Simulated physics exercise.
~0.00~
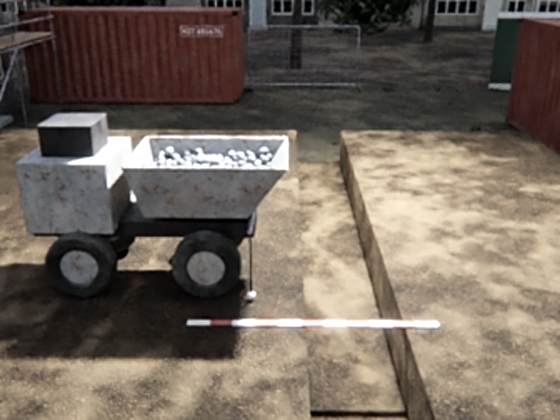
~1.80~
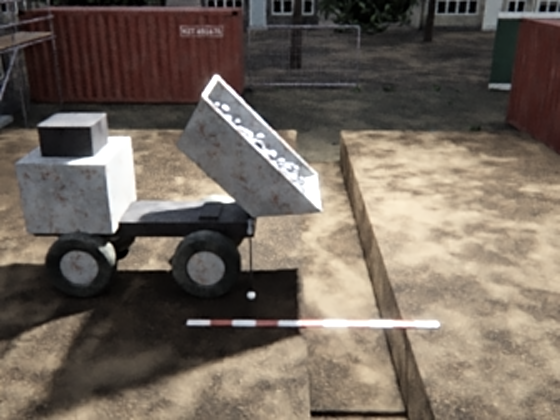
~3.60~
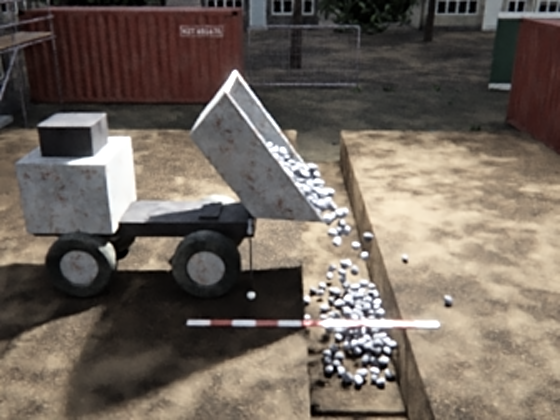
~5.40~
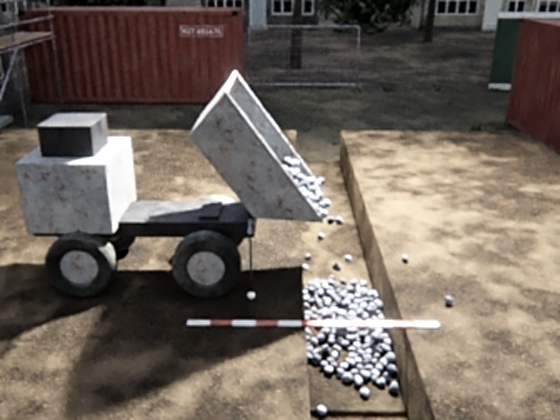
Site dumper tipping its skip steeply to the right, spilling pale cobbles into a trench, with many stones still in the skip.
